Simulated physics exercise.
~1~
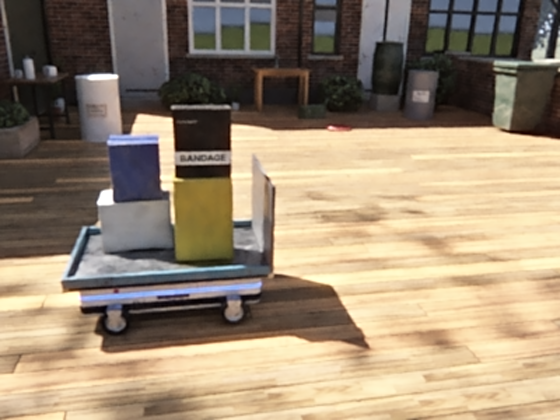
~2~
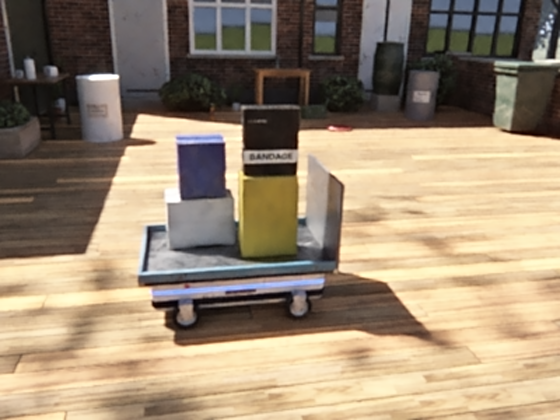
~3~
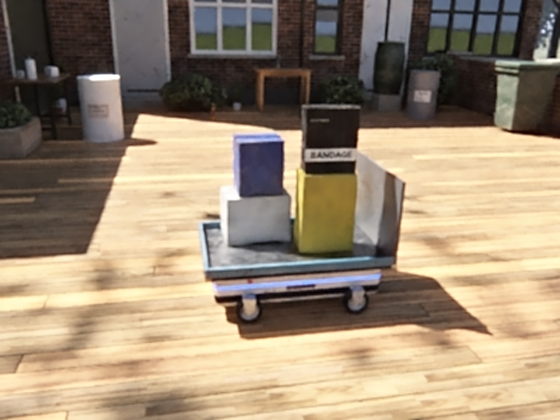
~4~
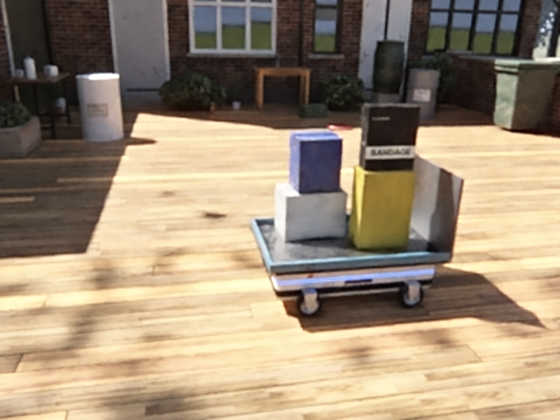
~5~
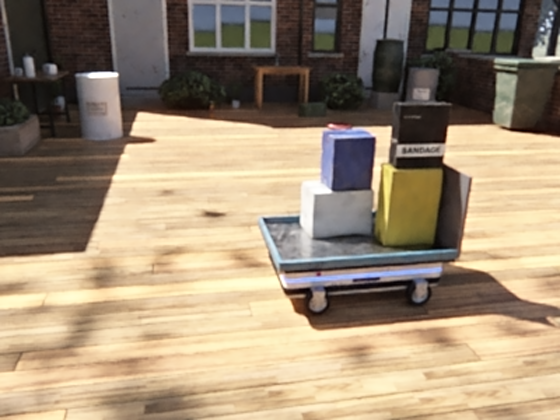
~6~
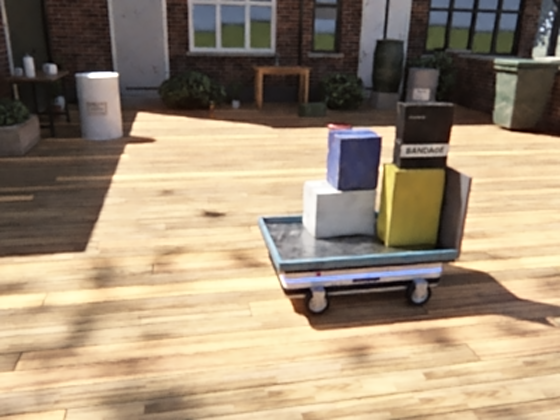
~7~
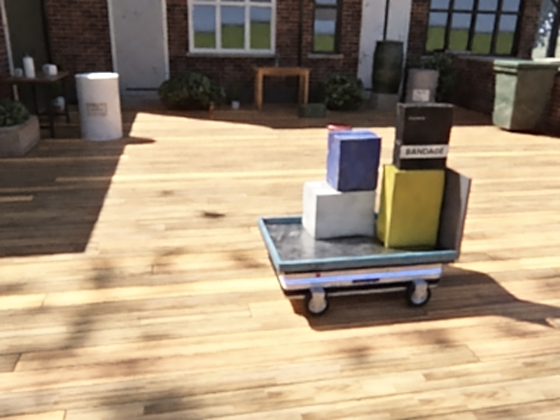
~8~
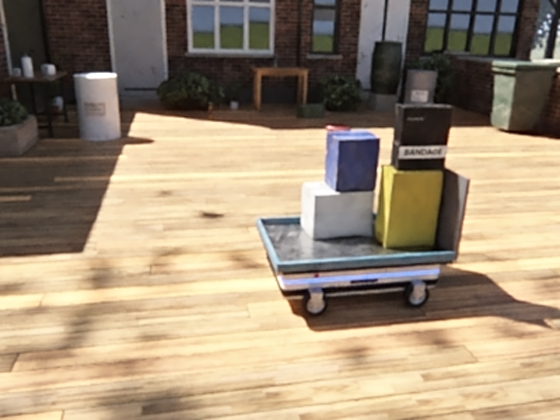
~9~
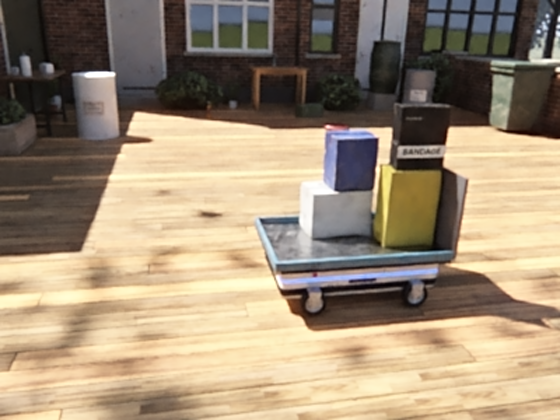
Platform cart carrying four stacked boxes rolls right across a sunlit wooden deck and stops, the boxes sliding forward but staying stacked.
